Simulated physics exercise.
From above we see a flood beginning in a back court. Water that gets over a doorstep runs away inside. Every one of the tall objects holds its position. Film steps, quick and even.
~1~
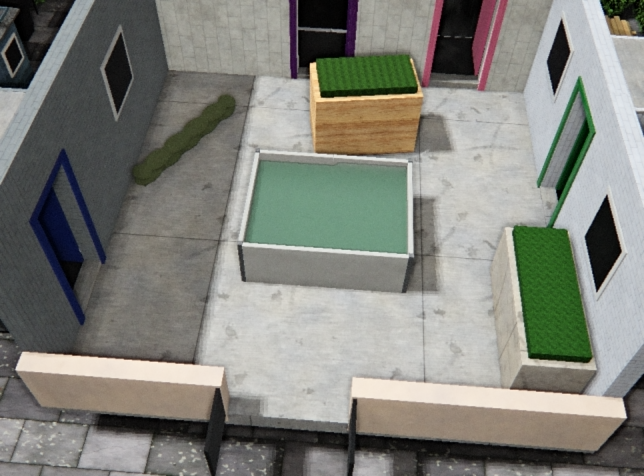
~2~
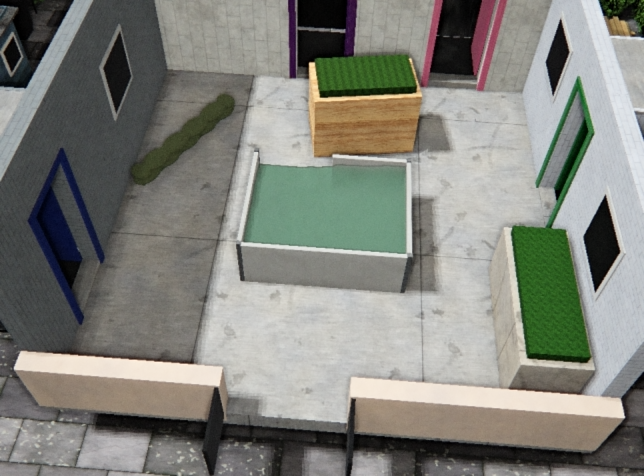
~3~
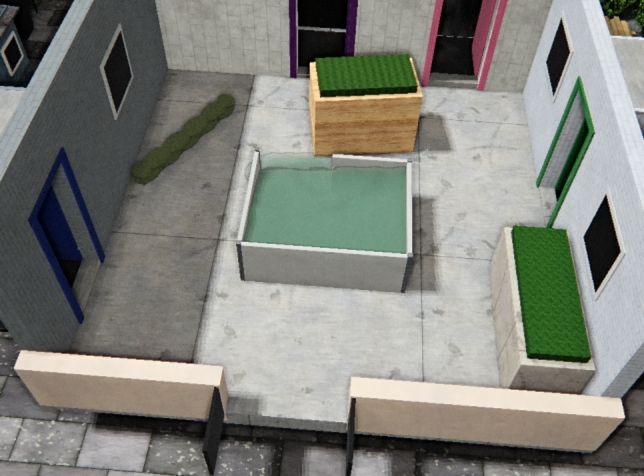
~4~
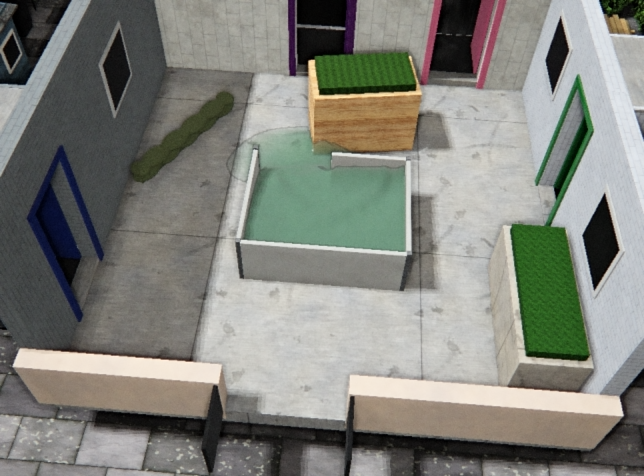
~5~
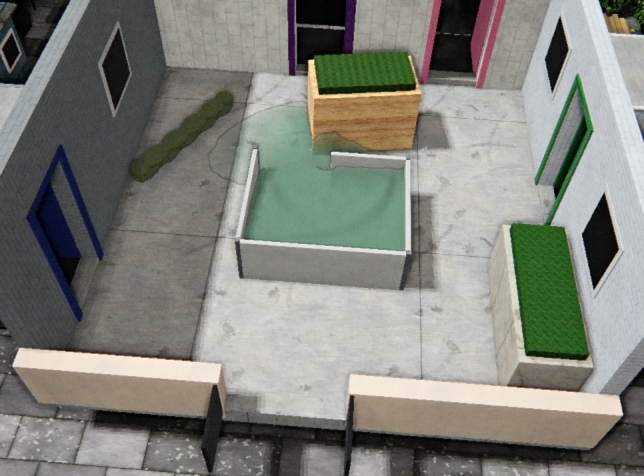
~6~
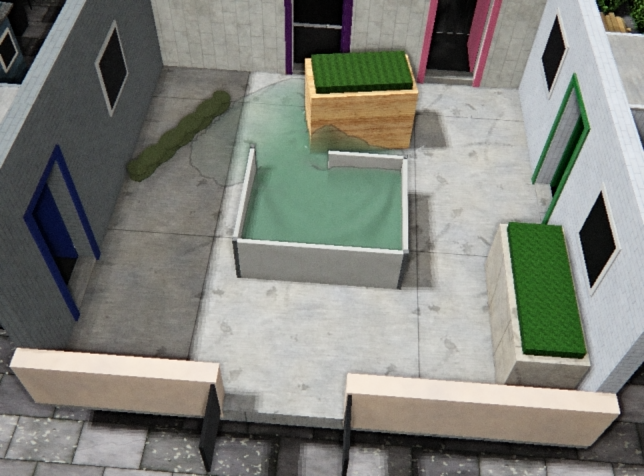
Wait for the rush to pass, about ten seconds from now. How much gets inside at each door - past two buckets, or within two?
The purple door past two, the blue door within two, the pink door within two, the green door past two.
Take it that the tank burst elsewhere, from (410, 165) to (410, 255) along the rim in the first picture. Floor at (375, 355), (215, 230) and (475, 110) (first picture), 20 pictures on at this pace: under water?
The first spot is soaked, the second spared and the third soaked.
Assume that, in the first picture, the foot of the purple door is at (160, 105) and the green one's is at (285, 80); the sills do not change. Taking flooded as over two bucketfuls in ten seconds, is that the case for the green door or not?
Well, the green one simply runs past it.
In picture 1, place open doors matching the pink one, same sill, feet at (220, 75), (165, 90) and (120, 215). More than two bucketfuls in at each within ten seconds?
The first new doorway tops it, the second tops it, the third comes up short.
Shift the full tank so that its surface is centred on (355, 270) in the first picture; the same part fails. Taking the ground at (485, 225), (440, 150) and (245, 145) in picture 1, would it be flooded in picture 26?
Hit, hit, hit.
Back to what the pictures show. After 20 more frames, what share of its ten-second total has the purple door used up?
Share by then: About 55 in a hundred.
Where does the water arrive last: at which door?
Answer - the door marked blue.
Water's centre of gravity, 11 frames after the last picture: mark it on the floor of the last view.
The spot I would choose is (299, 180).
A moment on, water covers 20 % of the floor; the purple door under two buckets in, the blue door not reached, the pink door not reached, the green door not reached.
Next, water covers 40 % of the floor; the purple door over two buckets in, the blue door not reached, the pink door not reached, the green door under two buckets in.
Then, water covers 60 % of the floor; the purple door far over two buckets in, the blue door wet at the sill, nothing in, the pink door wet at the sill, nothing in, the green door over two buckets in.
Later, water covers 80 % of the floor; the purple door far over two buckets in, the blue door wet at the sill, nothing in, the pink door wet at the sill, nothing in, the green door far over two buckets in.
In the end, water covers 95 % of the floor; the purple door far over two buckets in, the blue door wet at the sill, nothing in, the pink door wet at the sill, nothing in, the green door far over two buckets in.
